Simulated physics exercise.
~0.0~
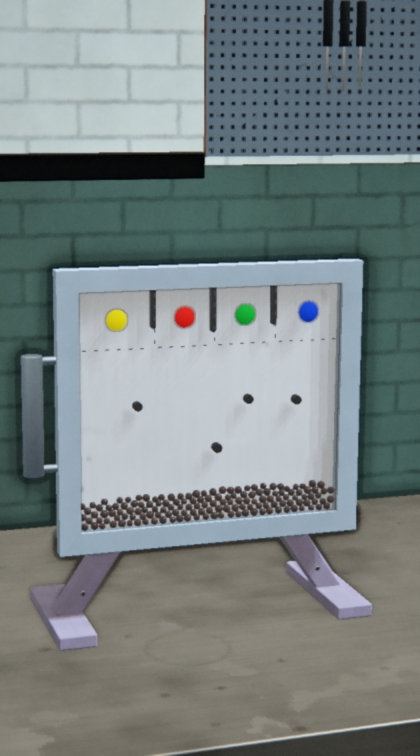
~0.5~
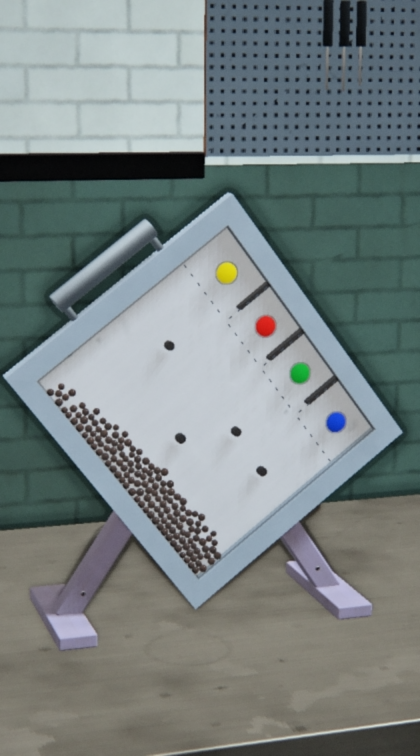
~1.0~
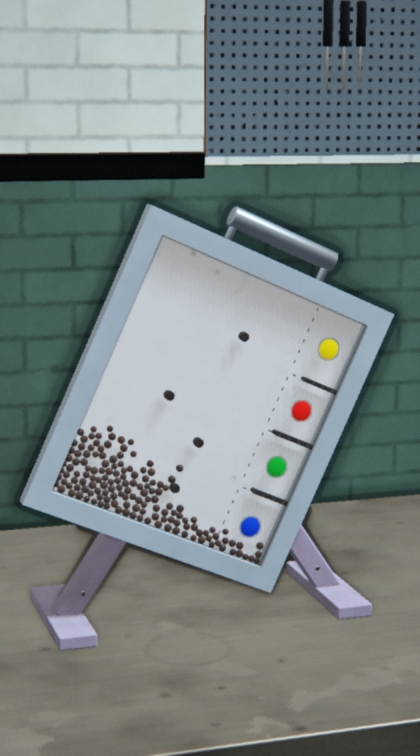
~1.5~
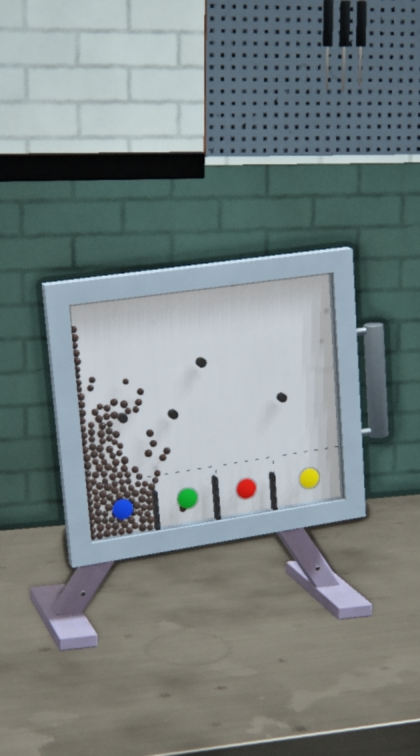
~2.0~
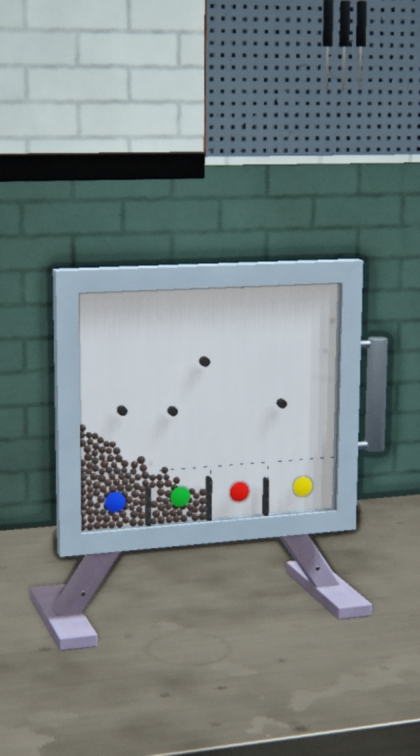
The footage shows a framed case of small dark pills turning clockwise on its stand until it is upside down, the pills sliding and tumbling into the lower left, where they settle heaped over the blue pocket and spill into the green, leaving red and yellow empty.
